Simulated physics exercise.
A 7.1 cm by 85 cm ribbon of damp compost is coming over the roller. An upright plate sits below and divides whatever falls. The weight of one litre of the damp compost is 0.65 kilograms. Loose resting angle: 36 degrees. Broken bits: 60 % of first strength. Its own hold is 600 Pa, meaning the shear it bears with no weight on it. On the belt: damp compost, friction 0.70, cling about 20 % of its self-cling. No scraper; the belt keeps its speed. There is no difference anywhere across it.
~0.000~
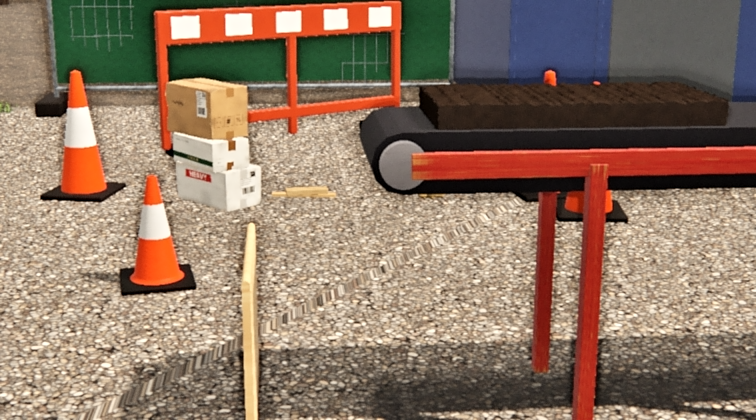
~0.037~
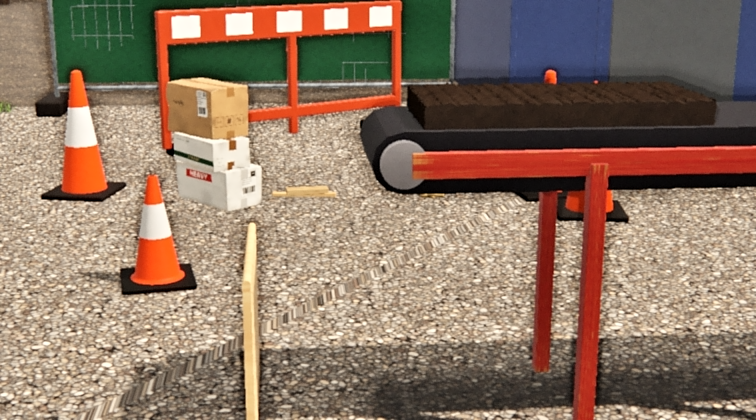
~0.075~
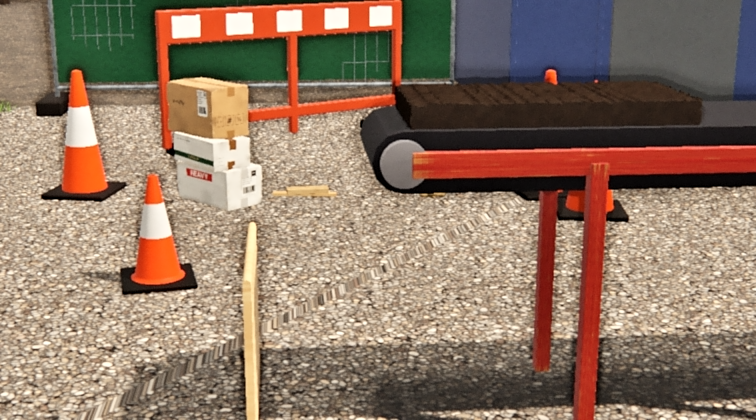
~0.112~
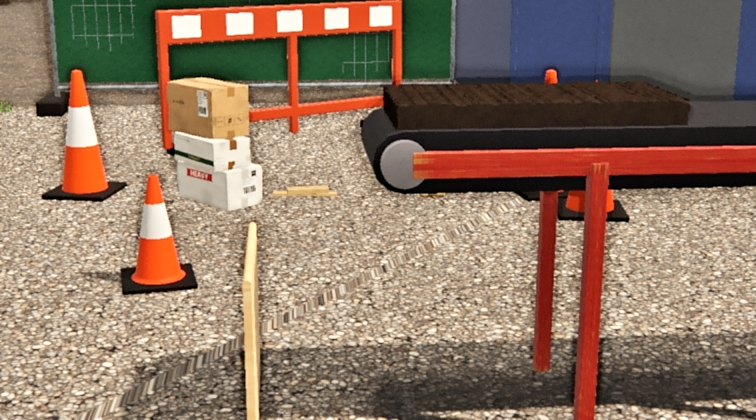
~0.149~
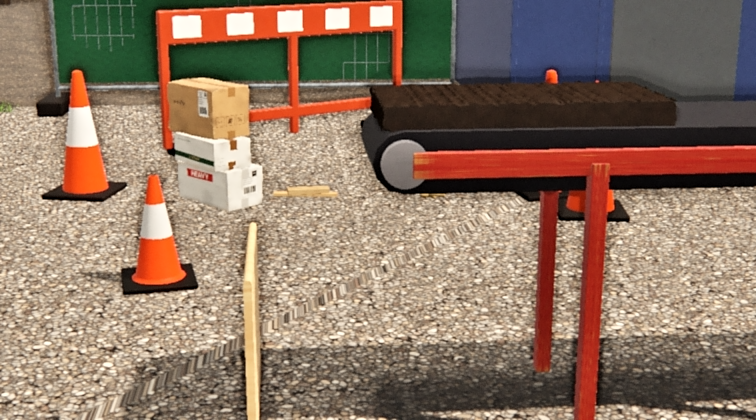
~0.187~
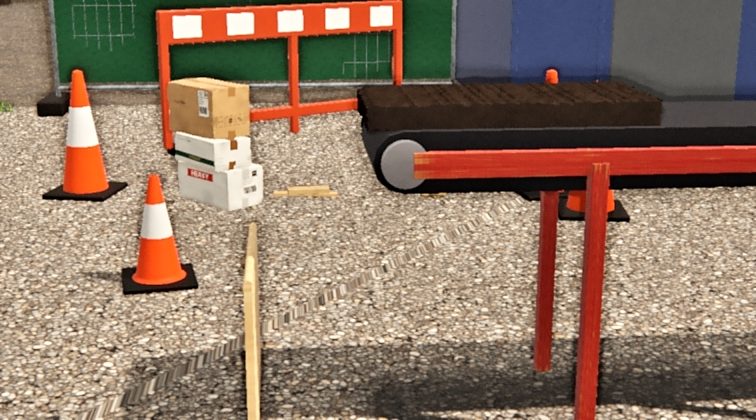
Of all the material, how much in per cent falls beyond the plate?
Roughly 2 per cent lands beyond it.
By 0.42 s, 0 % is beyond the plate's line.
By 0.70 s, 1 % is beyond the plate's line.
By 0.98 s, 1 % is beyond the plate's line.
By 1.26 s, 2 % is beyond the plate's line.
By 2.45 s, at the end, 2 % is beyond the plate's line.
